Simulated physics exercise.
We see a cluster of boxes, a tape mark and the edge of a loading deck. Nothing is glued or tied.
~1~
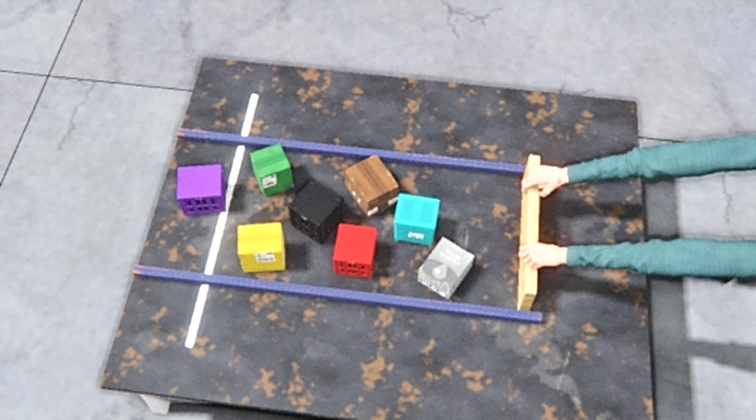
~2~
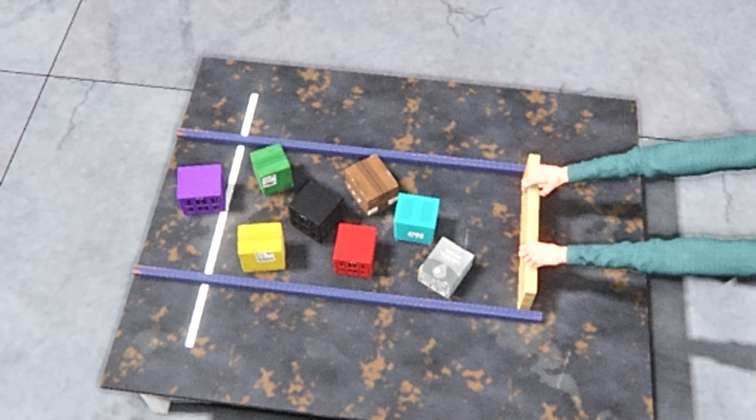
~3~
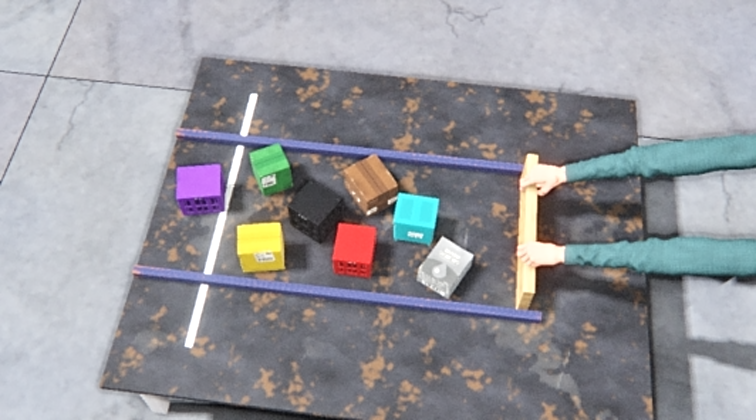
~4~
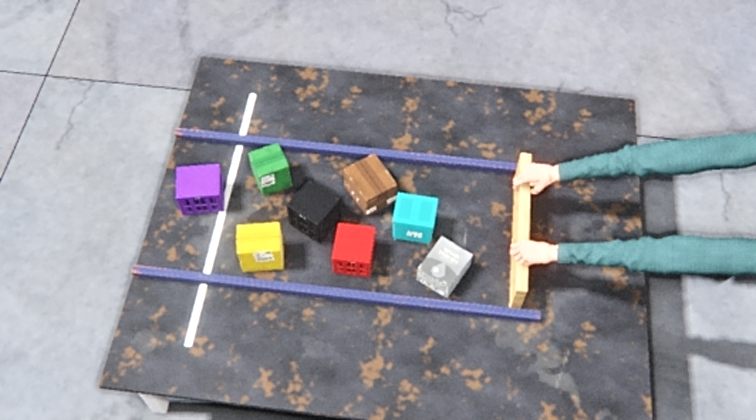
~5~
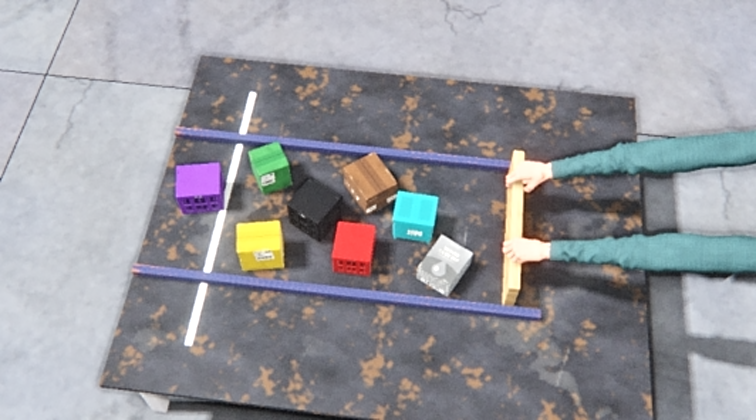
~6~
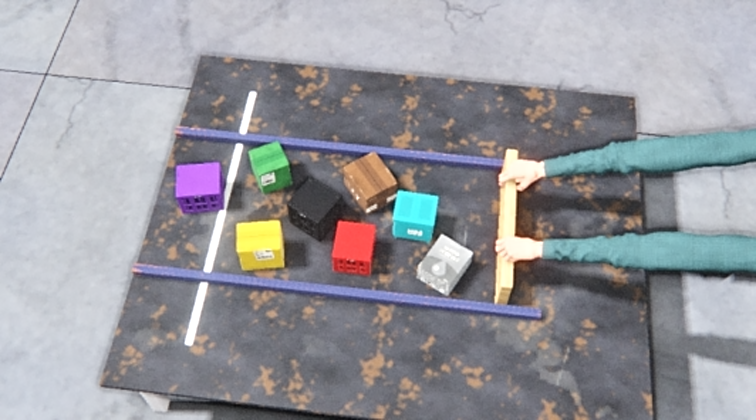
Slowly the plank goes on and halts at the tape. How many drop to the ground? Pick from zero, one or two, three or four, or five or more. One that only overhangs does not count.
Outcome: The number that fall off is one or two.
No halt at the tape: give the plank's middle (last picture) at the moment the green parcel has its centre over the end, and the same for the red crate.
Near (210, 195) and (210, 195).
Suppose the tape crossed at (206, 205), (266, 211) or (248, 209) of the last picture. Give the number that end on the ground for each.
The counts: 5, 0 and 1.
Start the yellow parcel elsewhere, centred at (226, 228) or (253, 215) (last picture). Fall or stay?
In turn it falls; tumbles off.
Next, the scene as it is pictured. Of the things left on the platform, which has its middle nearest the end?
That is the black crate.
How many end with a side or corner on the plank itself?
3 of them.
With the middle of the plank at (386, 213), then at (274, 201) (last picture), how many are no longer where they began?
By then 5, and 8.
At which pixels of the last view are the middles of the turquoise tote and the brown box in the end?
About (201, 196), and the other about (213, 158).
A little later, none off yet; purple crate at rest near (201, 188); green parcel at rest near (271, 168); yellow parcel at rest near (261, 246).
Next, none off yet; purple crate at rest near (201, 188); green parcel at rest near (270, 167); yellow parcel shifted a little near (244, 242).
Later still, none off yet; purple crate shifted a little near (180, 182); green parcel shifted about its own width near (232, 158); yellow parcel shifted well along near (173, 234).
When it is over, the number that fall off is one or two; down, yellow parcel and purple crate.
